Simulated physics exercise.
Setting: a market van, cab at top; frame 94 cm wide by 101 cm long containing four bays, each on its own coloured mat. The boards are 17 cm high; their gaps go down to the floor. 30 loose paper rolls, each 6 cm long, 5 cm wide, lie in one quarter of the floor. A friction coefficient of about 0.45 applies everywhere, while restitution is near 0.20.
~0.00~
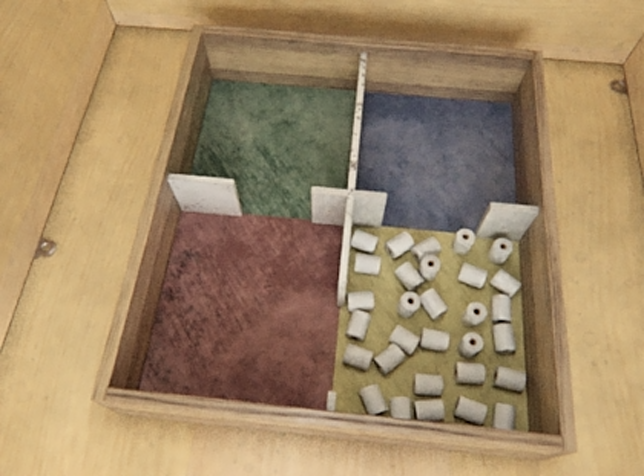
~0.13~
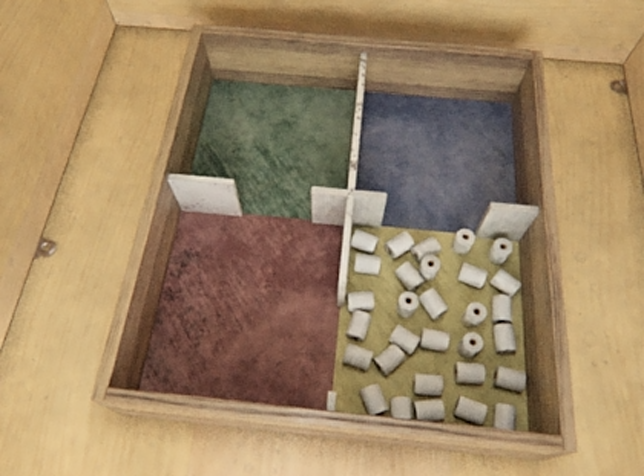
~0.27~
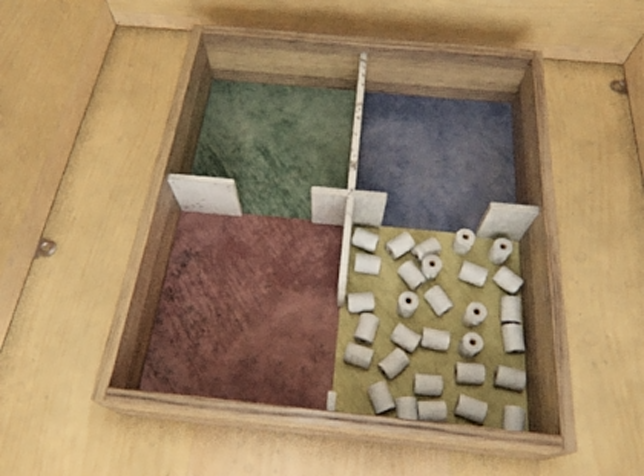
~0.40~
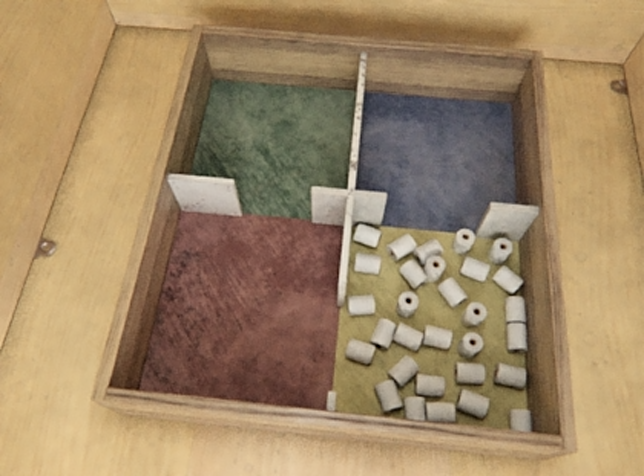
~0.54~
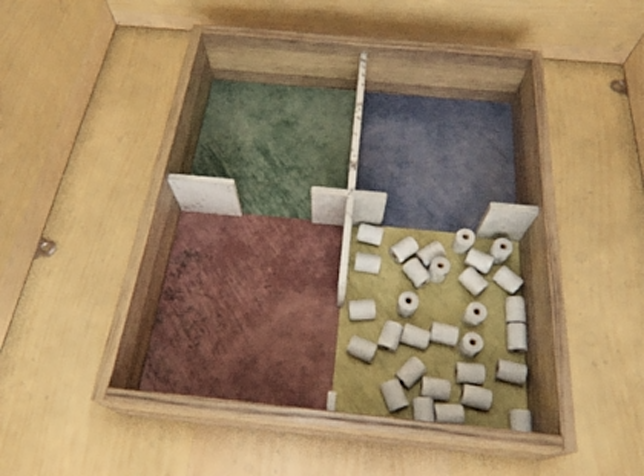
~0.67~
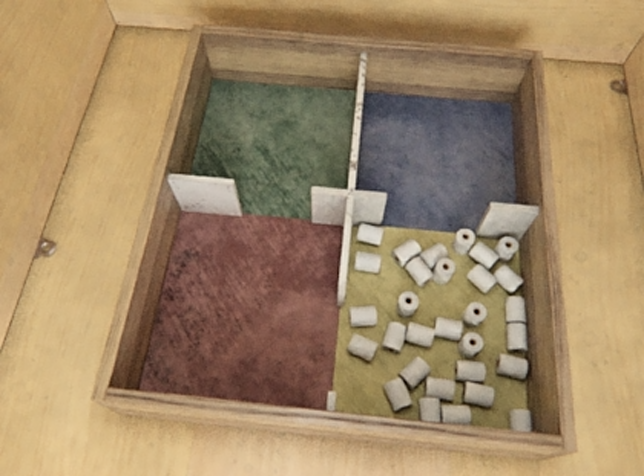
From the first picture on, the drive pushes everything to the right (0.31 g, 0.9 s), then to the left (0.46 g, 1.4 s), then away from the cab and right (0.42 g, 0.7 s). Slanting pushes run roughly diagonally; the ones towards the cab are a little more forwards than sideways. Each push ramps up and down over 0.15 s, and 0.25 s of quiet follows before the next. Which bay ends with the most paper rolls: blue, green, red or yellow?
The yellow bay.
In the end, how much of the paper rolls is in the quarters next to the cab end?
About 0 %.
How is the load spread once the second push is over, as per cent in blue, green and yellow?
Reading then: Blue 0 %, green 0 %, yellow 80 %.
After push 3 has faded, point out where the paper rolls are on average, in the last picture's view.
About (381, 343).
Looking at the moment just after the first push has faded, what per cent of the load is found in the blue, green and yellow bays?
You'd see blue holding 0, green holding 0 and yellow holding 100 per cent.
After push 1 (1.14 s), 30 in the yellow bay.
After push 2 (2.79 s), 7 in the red bay and 23 in the yellow bay.
After push 3 (3.74 s), 6 in the red bay and 24 in the yellow bay.
Outcome (at 4.72 s), 6 in the red bay and 24 in the yellow bay.
